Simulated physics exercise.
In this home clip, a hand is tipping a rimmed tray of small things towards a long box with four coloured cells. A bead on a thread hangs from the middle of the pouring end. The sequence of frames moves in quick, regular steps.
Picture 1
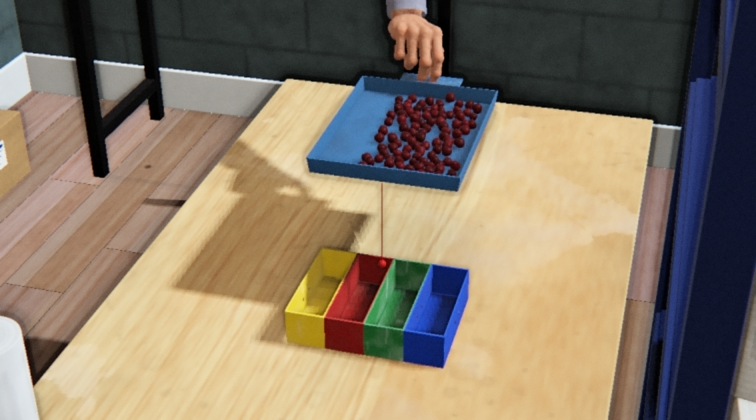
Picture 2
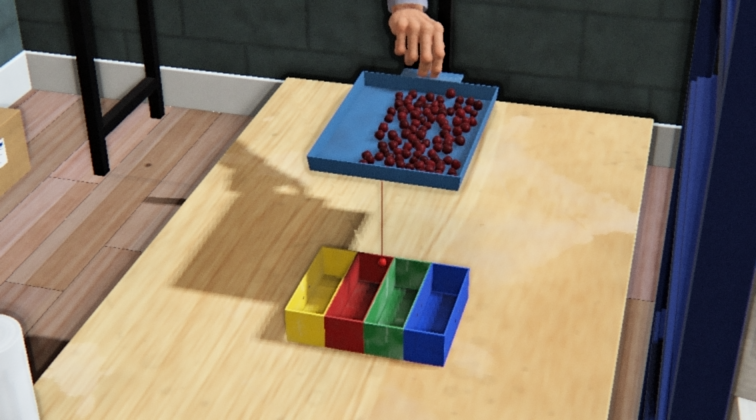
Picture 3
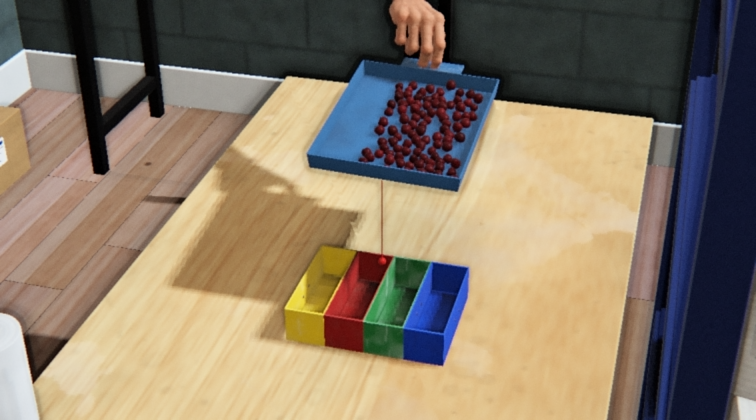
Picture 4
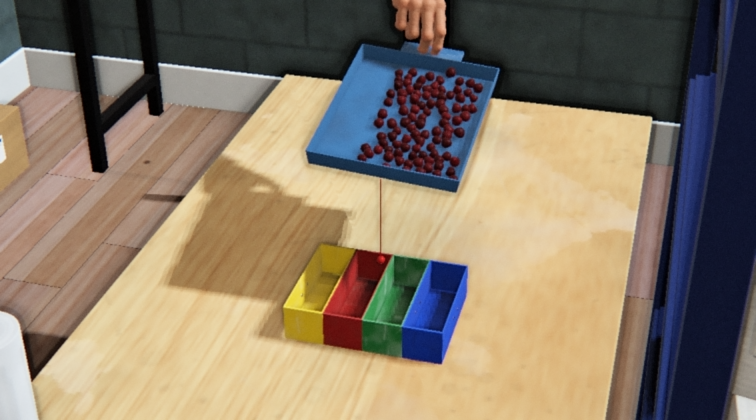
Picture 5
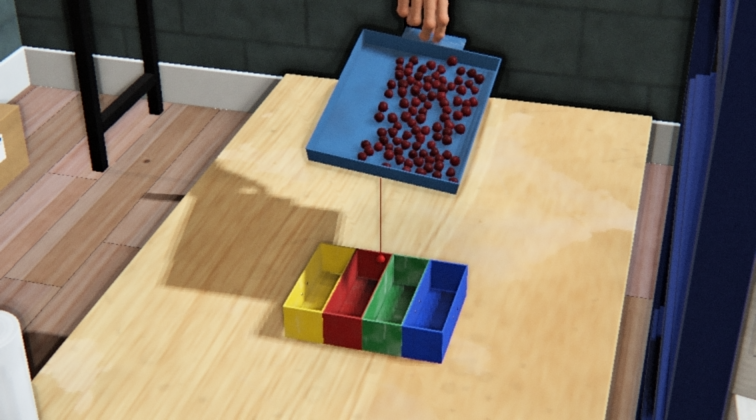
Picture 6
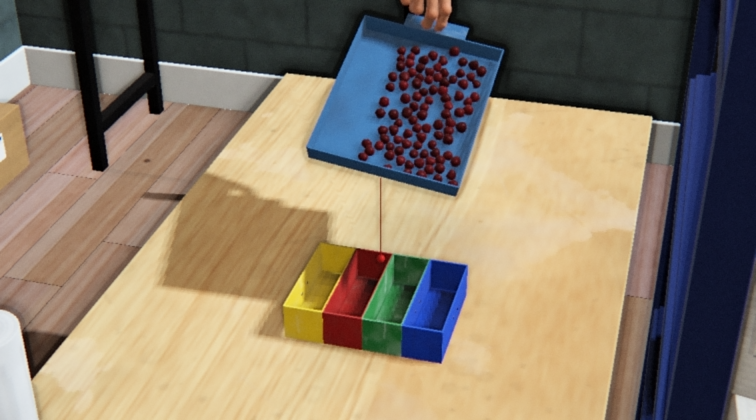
The clip opens on a hand holding a blue rimmed tray of small dark red dried cherries above a box with yellow, red, green and blue cells, a bead hanging between them. The hand steadily raises the tray's far end, and the near edge gradually slants lower at its right corner.
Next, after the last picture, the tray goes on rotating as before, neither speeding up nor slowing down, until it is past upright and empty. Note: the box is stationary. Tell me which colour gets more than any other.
The blue one gets the most.
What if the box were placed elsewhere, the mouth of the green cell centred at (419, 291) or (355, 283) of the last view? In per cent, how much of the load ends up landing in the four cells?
Close to 80 in a hundred, followed by close to 20 in a hundred.
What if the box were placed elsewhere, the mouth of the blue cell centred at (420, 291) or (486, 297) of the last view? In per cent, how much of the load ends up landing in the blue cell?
30% for the first placement, 20% for the second.
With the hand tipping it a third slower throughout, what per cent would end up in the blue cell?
It would be close to 40 per cent.
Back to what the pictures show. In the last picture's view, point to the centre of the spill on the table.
Estimated middle: Around (484, 344).
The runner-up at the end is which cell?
The green cell.
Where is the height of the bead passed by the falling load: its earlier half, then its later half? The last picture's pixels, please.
It goes through near (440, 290) first, then near (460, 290).
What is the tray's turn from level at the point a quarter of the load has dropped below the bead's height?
Somewhere around 120 degrees.
Shortly afterwards, tray tipped steeply; the whole lot on the tray.
Next, tray tipped past a quarter turn; all but a few on the tray; only a few in the blue cell.
Some moments later, tray tipped past a quarter turn; near a third in the blue cell; near a quarter in the green cell; only a few in the red cell; near half falling or outside the box.
In the end, tray tipped past a quarter turn; near a third in the blue cell; near a quarter in the green cell; only a few in the red cell; none at all in the yellow cell; near half outside the box.
